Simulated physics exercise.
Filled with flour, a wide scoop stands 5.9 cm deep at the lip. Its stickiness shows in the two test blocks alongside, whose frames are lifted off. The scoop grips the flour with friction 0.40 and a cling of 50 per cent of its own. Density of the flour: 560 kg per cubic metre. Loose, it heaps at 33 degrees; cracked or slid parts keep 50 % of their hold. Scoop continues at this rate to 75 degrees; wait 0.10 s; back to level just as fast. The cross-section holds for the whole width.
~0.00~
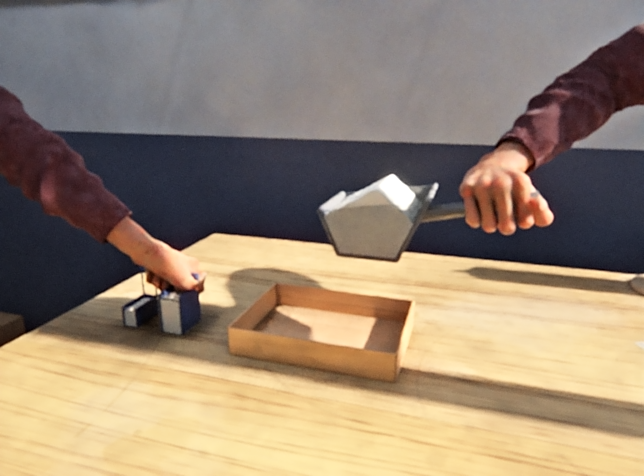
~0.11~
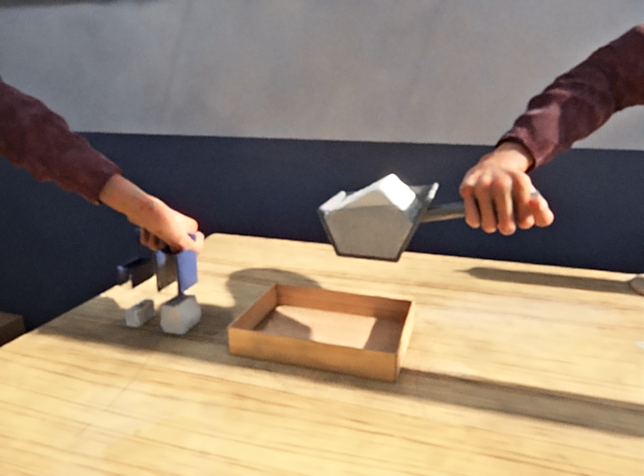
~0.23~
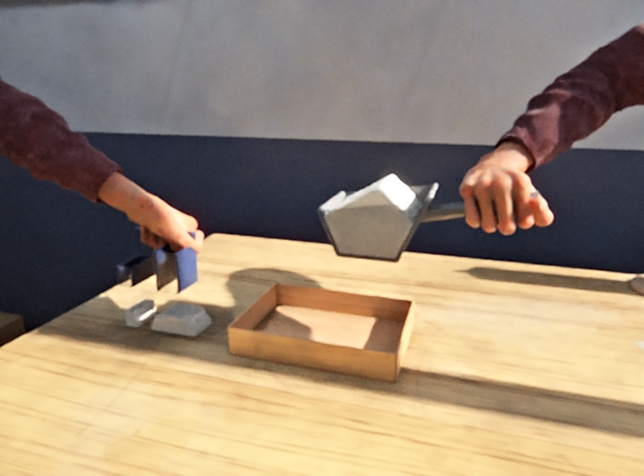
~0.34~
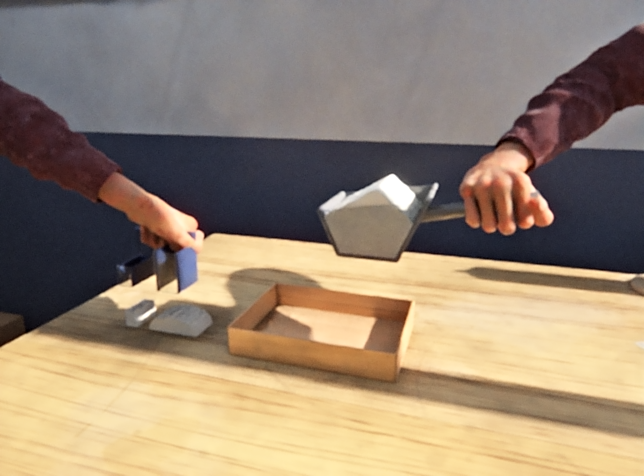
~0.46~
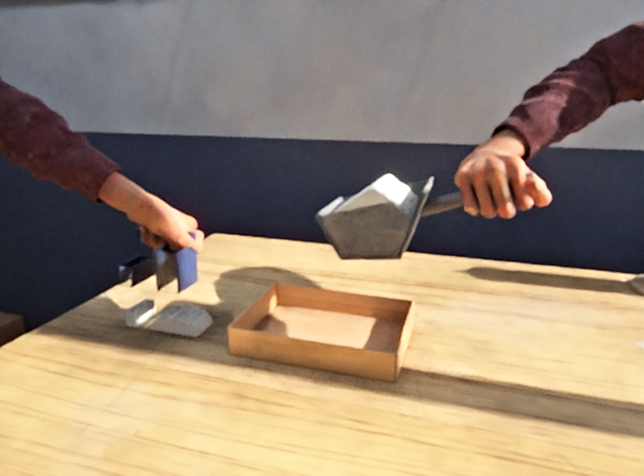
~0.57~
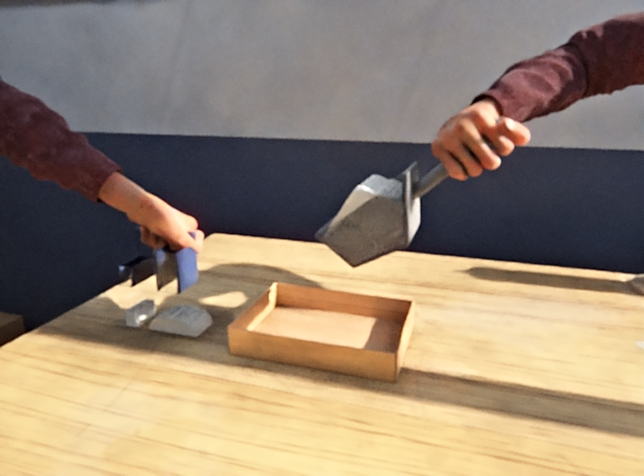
A left hand at a pale wooden table, seen from slightly above by a still camera, lifts dark blue casings off two white blocks, and the larger block slumps into a low mound. A right hand holds a grey scoop of white flour above a shallow, empty orange-brown box, before a grey and navy wall. The hand then rises slightly, tilting the scoop down to the left.
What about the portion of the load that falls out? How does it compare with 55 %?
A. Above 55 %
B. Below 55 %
Above 55 % (A).
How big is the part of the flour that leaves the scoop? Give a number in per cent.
60 %.
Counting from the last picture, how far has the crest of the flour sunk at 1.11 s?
Around 5.0 cm.
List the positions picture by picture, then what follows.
The first frame shows lip at (321, 210), tilt 0 degrees; highest point of the flour at (379, 191); test blocks 2.8 cm, 5.9 cm high (left to right).
The second frame shows lip at (321, 210), tilt 0 degrees; highest point of the flour at (379, 191); test blocks 2.8 cm, 5.0 cm high (left to right).
The third frame shows lip at (321, 210), tilt 0 degrees; highest point of the flour at (379, 191); test blocks 2.8 cm, 2.9 cm high (left to right).
The fourth frame shows lip at (321, 210), tilt 0 degrees; highest point of the flour at (379, 191); test blocks 2.8 cm, 2.8 cm high (left to right).
The fifth frame shows lip at (319, 215), tilt 7 degrees; highest point of the flour at (374, 190); test blocks 2.8 cm, 2.8 cm high (left to right).
The sixth frame shows lip at (318, 234), tilt 29 degrees; highest point of the flour at (357, 190); test blocks 2.8 cm, 2.8 cm high (left to right).
By 0.82 s, the scoop is at 73 degrees and 14 % has left it.
By 1.11 s, the scoop is at 62 degrees and 57 % has left it.
By 1.40 s, the scoop is at 5 degrees and 60 % has left it.
By 1.69 s, the scoop is at 0 degrees and 60 % has left it.
By 1.88 s, at the end, the scoop is at 0 degrees and 60 % has left it.
